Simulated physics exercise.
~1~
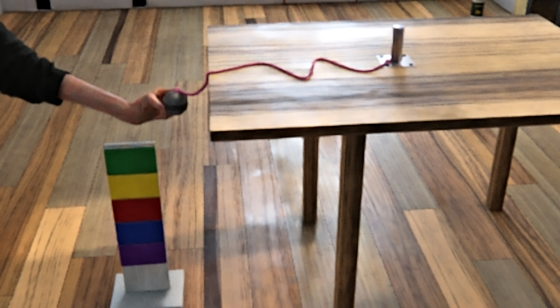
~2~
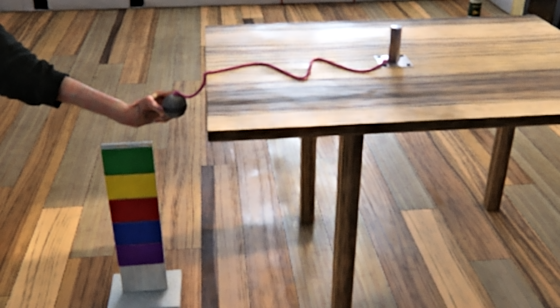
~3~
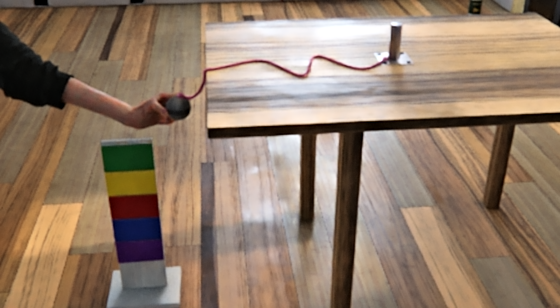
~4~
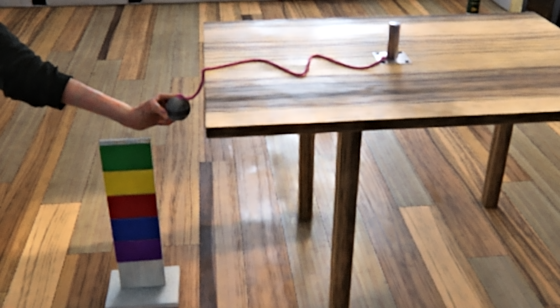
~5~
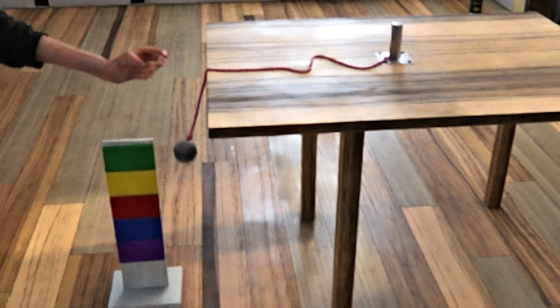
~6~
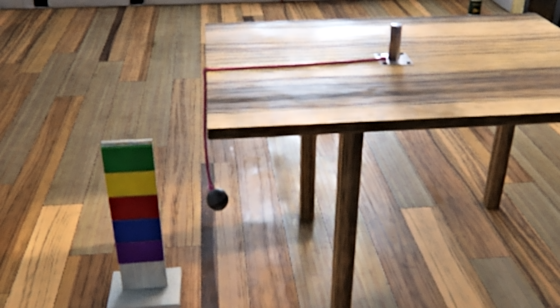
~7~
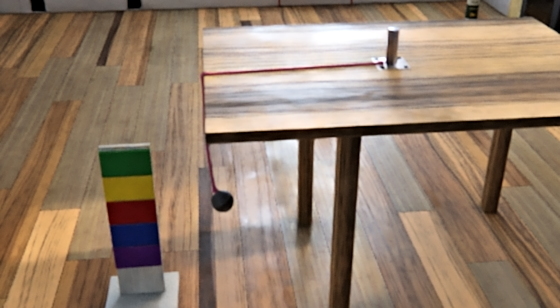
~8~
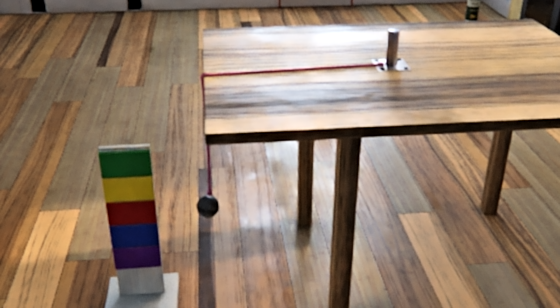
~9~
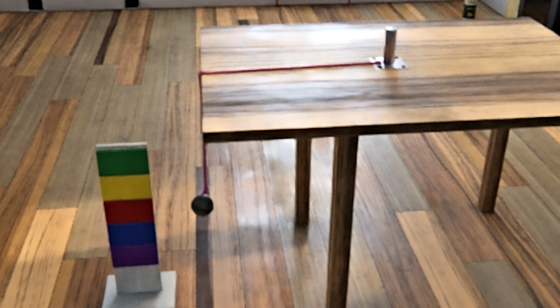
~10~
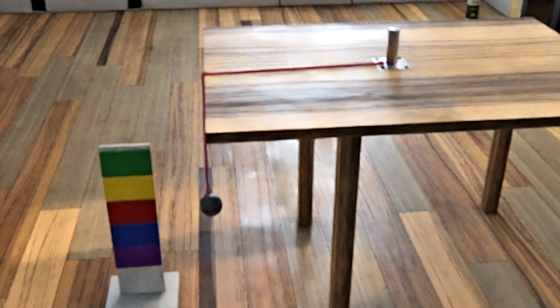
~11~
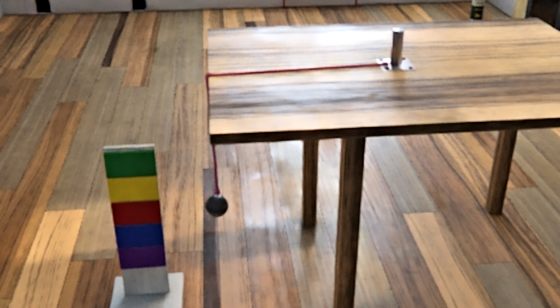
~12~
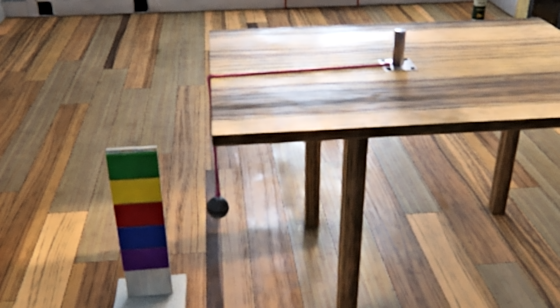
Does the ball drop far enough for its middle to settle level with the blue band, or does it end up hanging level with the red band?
It ends up hanging with its middle level with the red band.
